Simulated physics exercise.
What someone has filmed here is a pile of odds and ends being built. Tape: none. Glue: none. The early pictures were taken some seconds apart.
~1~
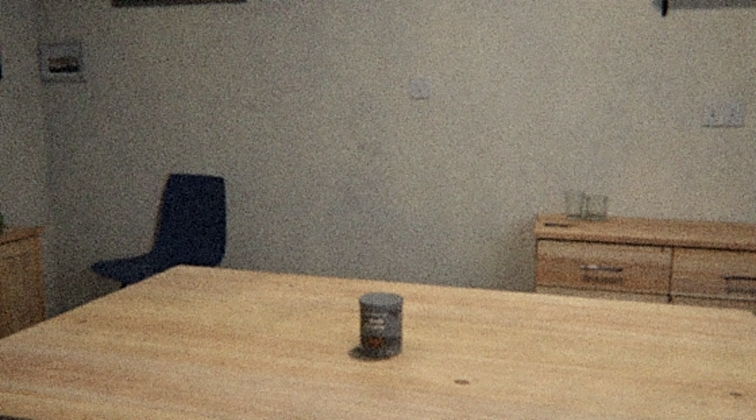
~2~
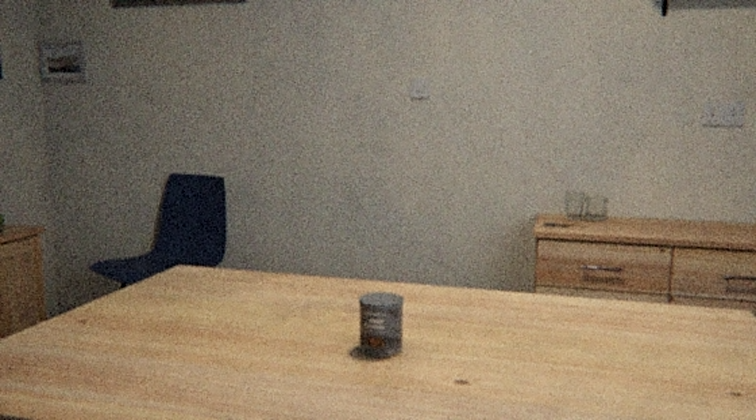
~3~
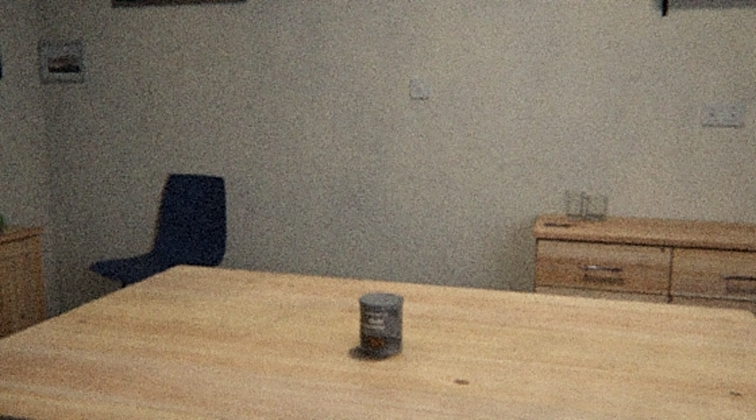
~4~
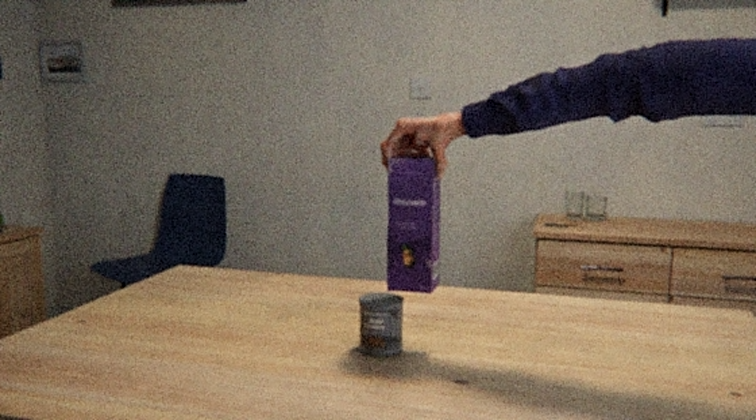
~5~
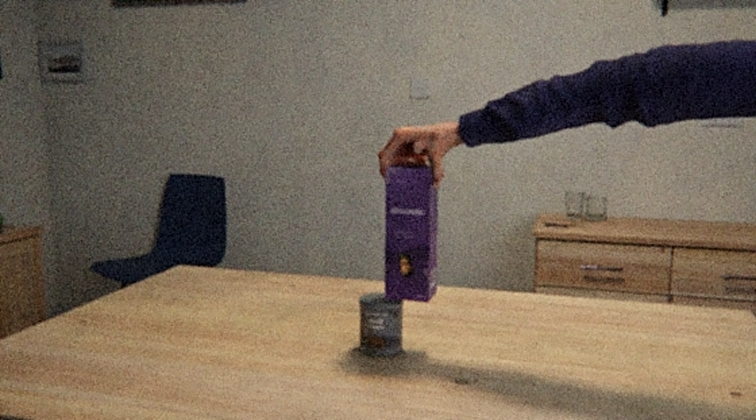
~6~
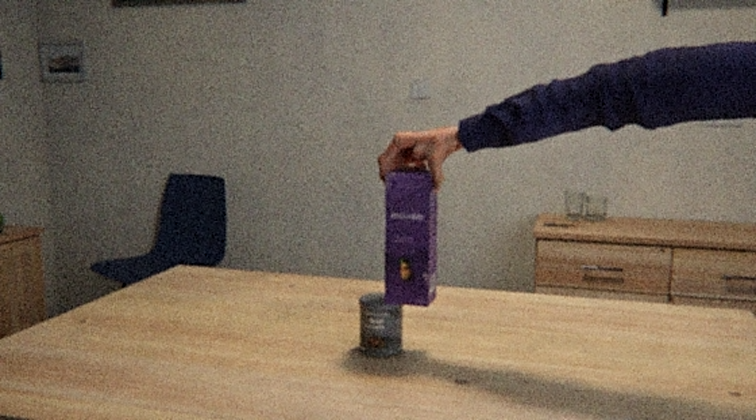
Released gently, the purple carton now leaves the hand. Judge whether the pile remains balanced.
Something falls.
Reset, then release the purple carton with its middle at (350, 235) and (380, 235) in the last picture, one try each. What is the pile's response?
Try one: It topples; try two: It stands firm.
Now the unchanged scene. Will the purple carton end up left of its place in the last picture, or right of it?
Looks like it moves off to the right.
Then, 0.40 s after the last picture, purple carton tipped 32° from how it was near (445, 253).
Then, 0.50 s after the last picture, purple carton now fallen.
At rest, fallen, purple carton; grey pot in place. Seen from the same camera at the end, purple carton near (490, 339). The pile gives way.
